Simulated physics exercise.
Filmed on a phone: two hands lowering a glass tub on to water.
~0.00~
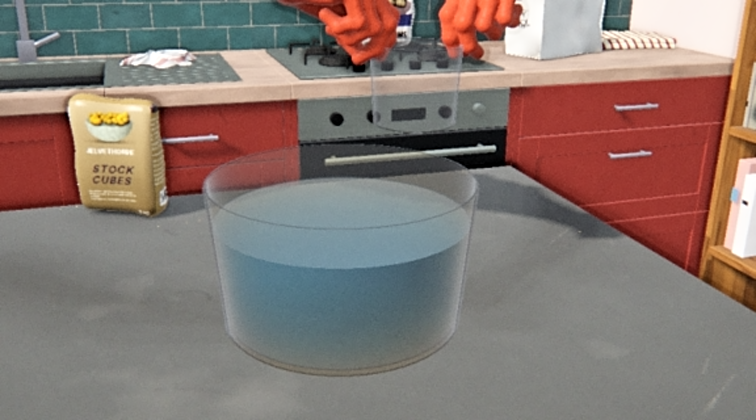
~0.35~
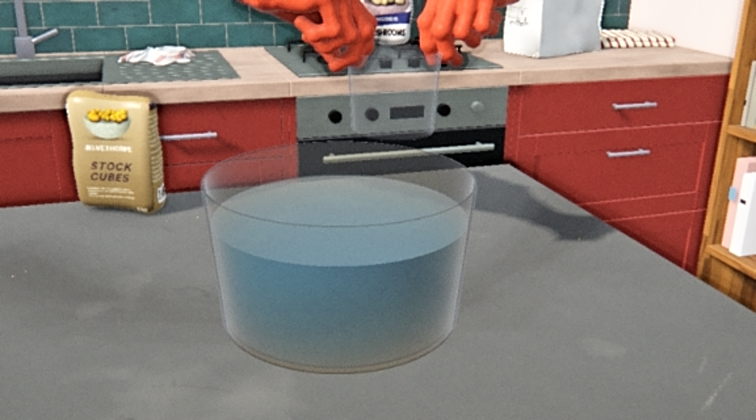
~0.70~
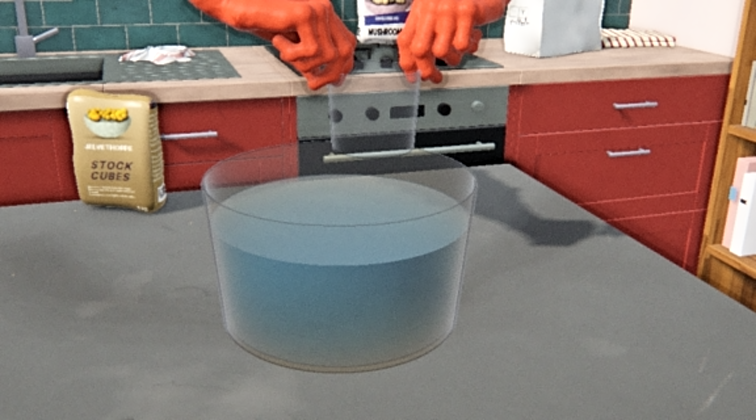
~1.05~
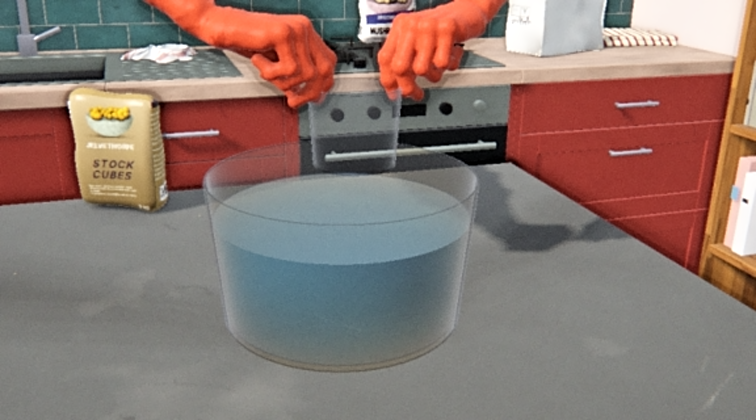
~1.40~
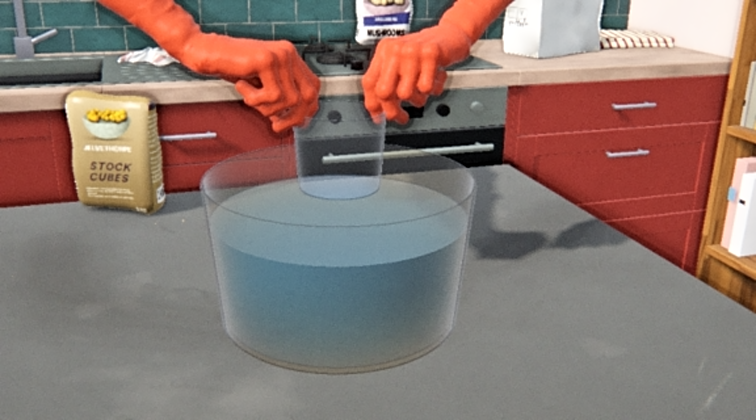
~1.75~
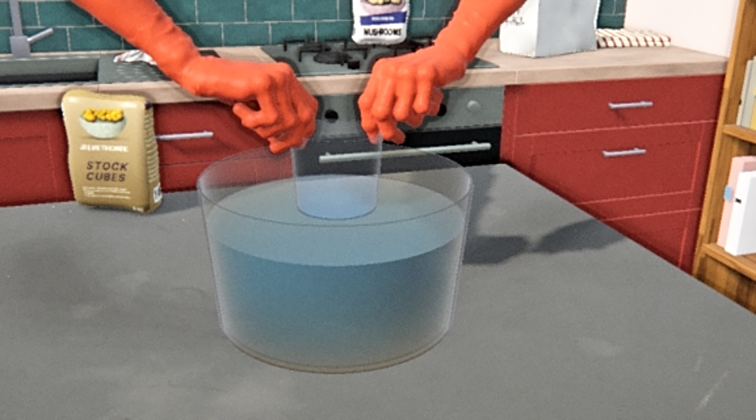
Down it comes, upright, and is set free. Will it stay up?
It stays afloat.
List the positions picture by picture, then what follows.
In the first picture, tub (415, 82) empty; above the big tub.
In the second picture, tub (393, 89) empty; coming down.
In the third picture, tub (373, 106) empty; lower.
In the fourth picture, tub (355, 123) empty; lower still.
In the fifth picture, tub (340, 147) empty; close to the surface.
In the sixth picture, tub (336, 166) empty; just over the surface.
Around 2.2 s, the tub dips into the water.
Around 2.8 s, it bobs and steadies.
Around 5.0 s, the tub floats with about half of its side showing.
